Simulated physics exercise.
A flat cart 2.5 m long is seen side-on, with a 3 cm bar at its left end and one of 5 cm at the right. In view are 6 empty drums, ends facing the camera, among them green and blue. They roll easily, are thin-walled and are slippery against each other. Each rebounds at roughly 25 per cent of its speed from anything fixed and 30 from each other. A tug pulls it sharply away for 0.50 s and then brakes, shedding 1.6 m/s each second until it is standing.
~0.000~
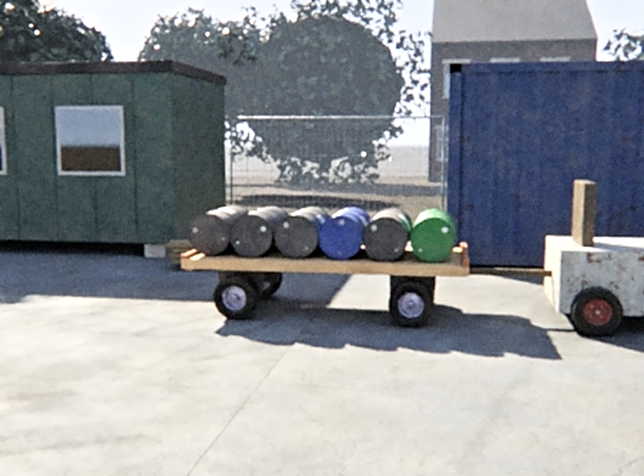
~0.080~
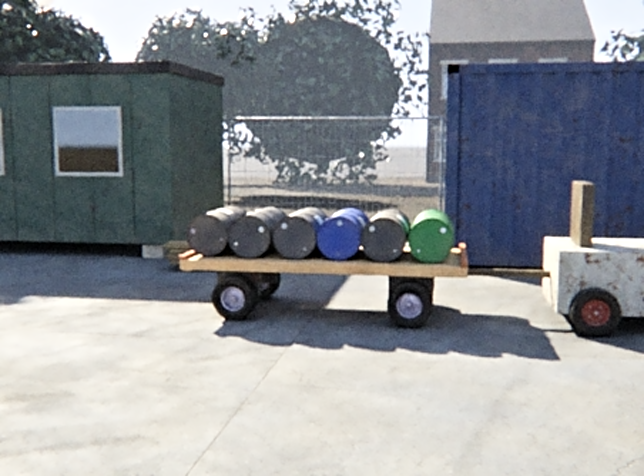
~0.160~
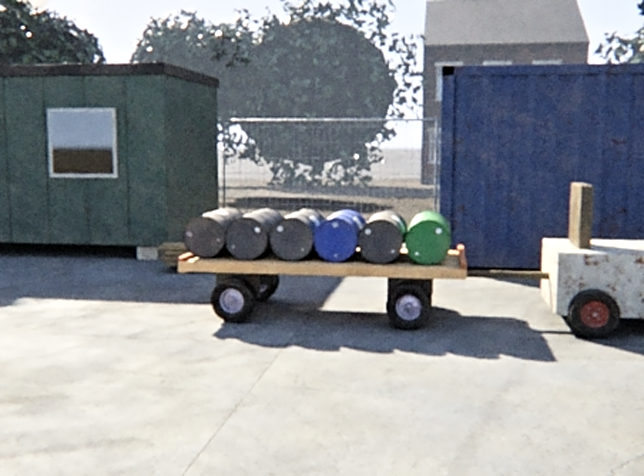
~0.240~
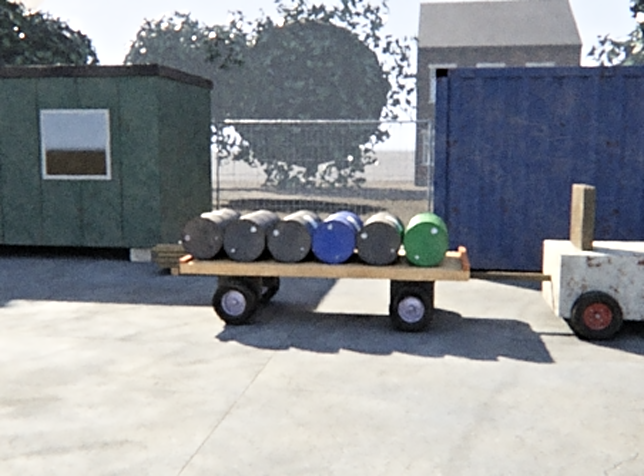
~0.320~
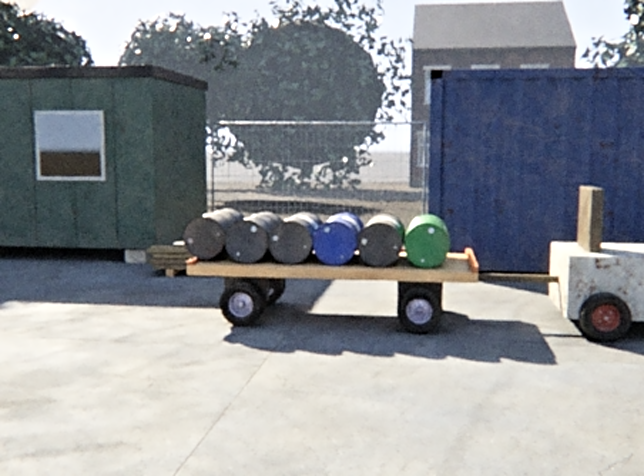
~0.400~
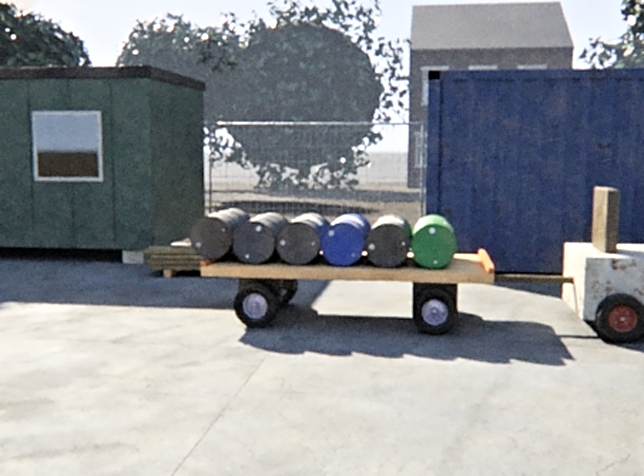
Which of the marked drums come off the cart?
Green drum: Still aboard; blue: Still aboard.
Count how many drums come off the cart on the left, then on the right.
By side, that's 2 to the left and 0 to the right.
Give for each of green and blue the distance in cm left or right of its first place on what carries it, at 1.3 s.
Green has shifted 80 left and blue 80 left.
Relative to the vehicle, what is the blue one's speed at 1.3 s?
Close to 0.2 m/s at that moment.
After 1.3 s, green is on the deck, 110 cm from the right bar, rolling left along the cart; blue is on the deck, 55 cm from the left bar, rolling left along the cart; 2 over a bar so far.
After 2.4 s, green is on the deck, 80 cm from the right bar, rolling right along the cart; blue is on the deck, 85 cm from the left bar, rolling right along the cart; 2 over a bar so far.
After 3.7 s, green is on the deck, 10 cm from the right bar; blue is on the deck, 90 cm from the right bar; 2 over a bar so far.
At rest (5.2 s), green is on the deck, 15 cm from the right bar; blue is on the deck, 95 cm from the right bar; 2 over a bar so far.
